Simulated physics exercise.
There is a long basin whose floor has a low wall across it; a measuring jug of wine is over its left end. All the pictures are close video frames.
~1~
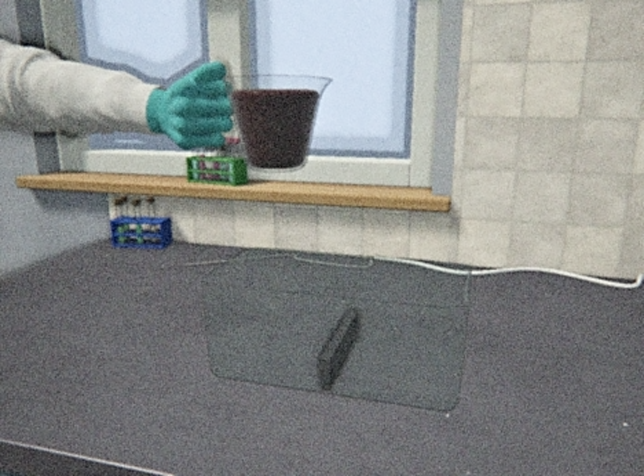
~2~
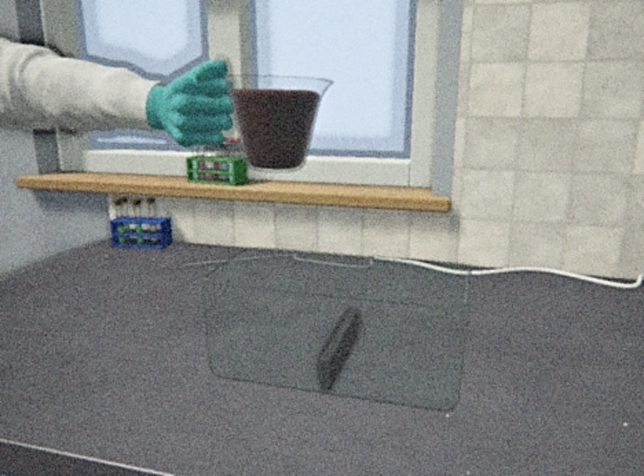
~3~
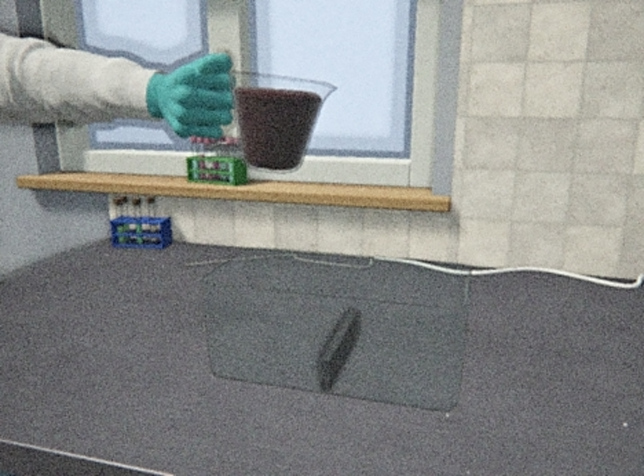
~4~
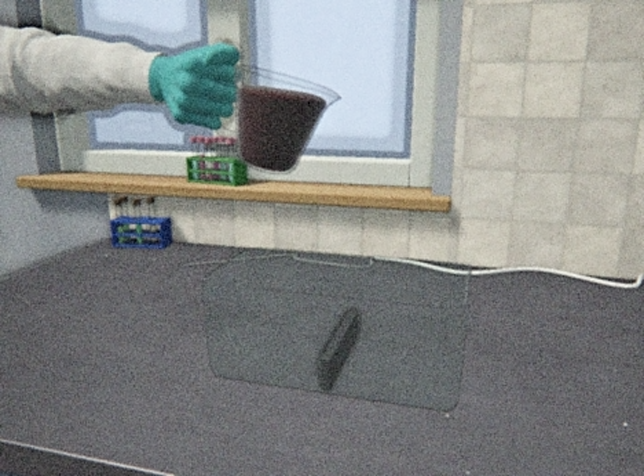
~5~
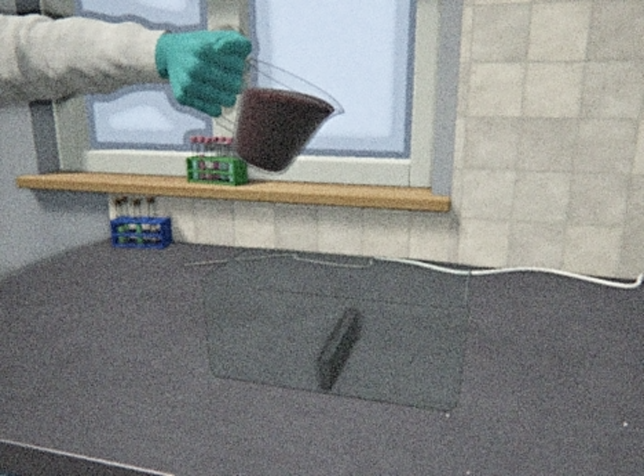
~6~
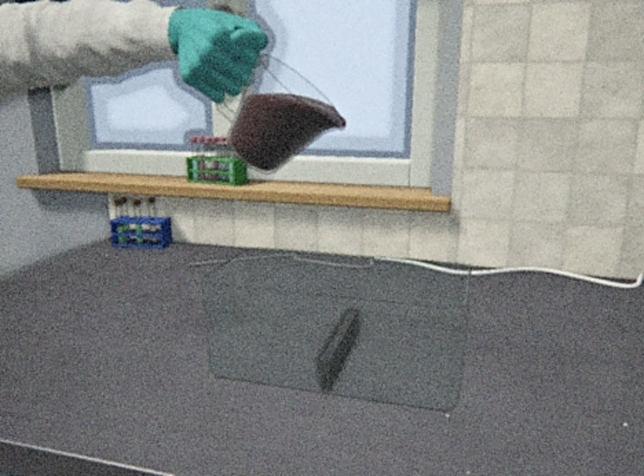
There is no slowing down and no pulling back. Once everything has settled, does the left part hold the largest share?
No, the right part does.
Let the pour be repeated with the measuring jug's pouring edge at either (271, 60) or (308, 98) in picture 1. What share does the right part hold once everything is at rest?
Around 25 percent first, around 50 percent second.
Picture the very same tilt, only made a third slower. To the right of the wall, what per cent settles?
I'd estimate some 85 percent.
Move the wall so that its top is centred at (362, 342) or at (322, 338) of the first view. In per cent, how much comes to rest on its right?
About 55 % and 85 %.
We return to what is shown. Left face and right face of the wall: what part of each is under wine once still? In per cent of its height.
Near 10 in a hundred to the left, 50 to the right.
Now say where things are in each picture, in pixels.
In the first picture, it leans 0°; its right rim is at (332, 78); the wine meets the walls at (237, 91) and (320, 92); the long basin's rim runs from (225, 264) to (470, 287); the wall's top is at (341, 335).
In the second picture, it leans 2°; its right rim is at (333, 81); the wine meets the walls at (237, 91) and (320, 93).
In the third picture, it leans 7°; its right rim is at (337, 87); the wine meets the walls at (240, 88) and (323, 95).
In the fourth picture, it leans 16°; its right rim is at (341, 97); the wine meets the walls at (244, 86) and (327, 99).
In the fifth picture, it leans 27°; its right rim is at (345, 112); the wine meets the walls at (249, 89) and (336, 107).
In the sixth picture, it leans 40°; its right rim is at (345, 129); the wine meets the walls at (246, 105) and (337, 115); 2 per cent is over the edge.
A moment on, the tilt is 110° and 27 per cent is still to pour, 0 is left of the wall and 29 right of it.
Next, the tilt is 113° and 1 per cent is still to pour, 3 is left of the wall and 79 right of it.
Then the tilt is 113° and 0 per cent is still to pour, 9 is left of the wall and 82 right of it.
Later the tilt is 113° and 0 per cent is still to pour, 10 is left of the wall and 82 right of it.
In the end 10 per cent lies left of the wall, 82 right of it and 8 outside.
